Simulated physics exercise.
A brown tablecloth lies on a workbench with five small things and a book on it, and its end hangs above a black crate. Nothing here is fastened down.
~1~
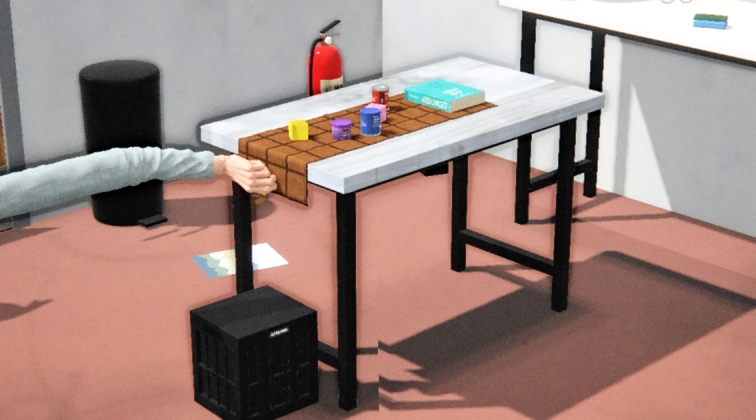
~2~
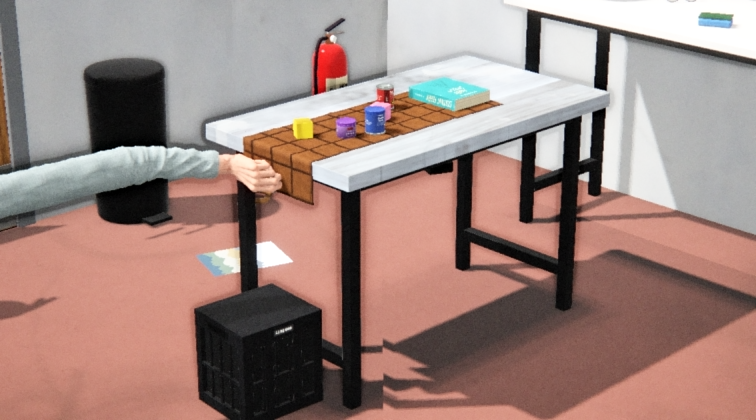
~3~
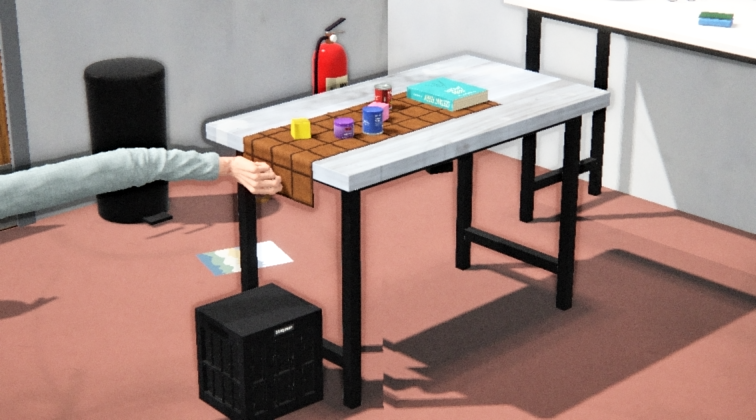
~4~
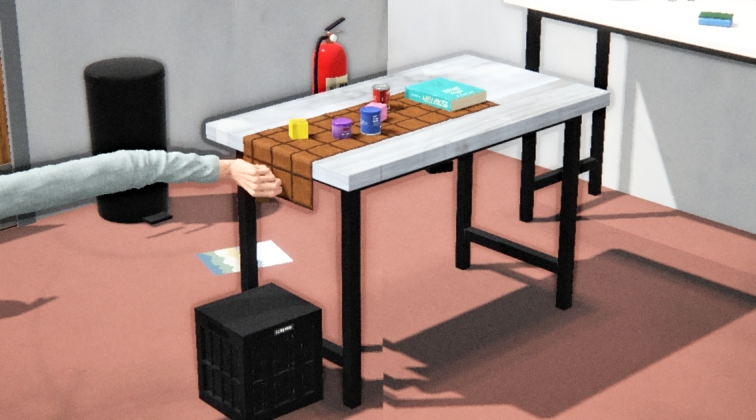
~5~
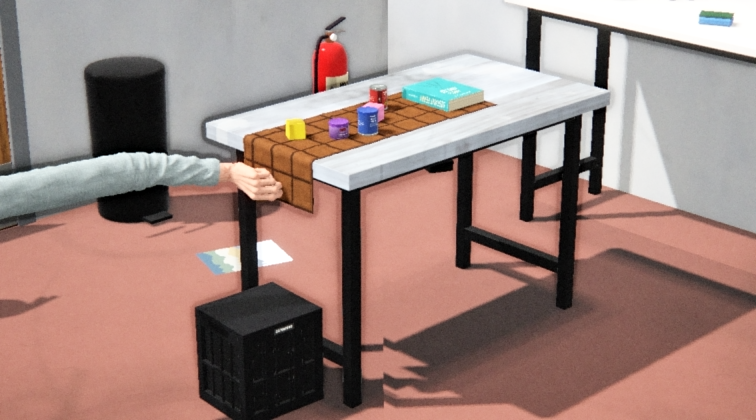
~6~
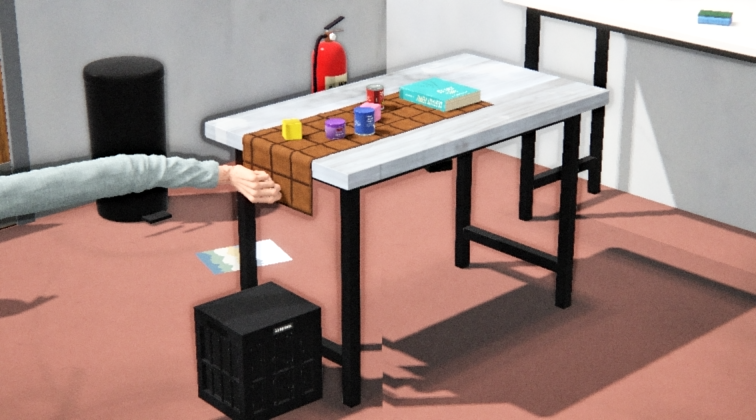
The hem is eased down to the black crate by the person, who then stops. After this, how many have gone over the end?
The total is three.
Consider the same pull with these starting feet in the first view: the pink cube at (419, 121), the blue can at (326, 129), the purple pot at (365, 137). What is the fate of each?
Pink cube: Still up. Blue can: Gone off. Purple pot: Gone off.
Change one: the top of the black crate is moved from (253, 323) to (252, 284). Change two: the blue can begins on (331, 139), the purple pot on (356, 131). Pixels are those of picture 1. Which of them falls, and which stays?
Observed: Blue can departs; purple pot remains seated.
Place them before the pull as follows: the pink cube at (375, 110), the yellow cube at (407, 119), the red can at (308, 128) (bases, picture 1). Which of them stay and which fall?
The pink cube will stay where it is, the yellow cube will stay where it is, and the red can will end up down.
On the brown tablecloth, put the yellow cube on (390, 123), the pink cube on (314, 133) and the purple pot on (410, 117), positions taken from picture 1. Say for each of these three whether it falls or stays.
The yellow cube stays put; the pink cube topples down; and the purple pot stays put.
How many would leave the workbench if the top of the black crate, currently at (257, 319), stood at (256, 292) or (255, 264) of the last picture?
Numbers: 2; 1.
Soon after, hem near (277, 270); yellow cube and purple pot gone.
After that, hem on the crate; yellow cube and purple pot gone.
In the end, hem on the crate; yellow cube, purple pot and blue can gone. It carries off three.
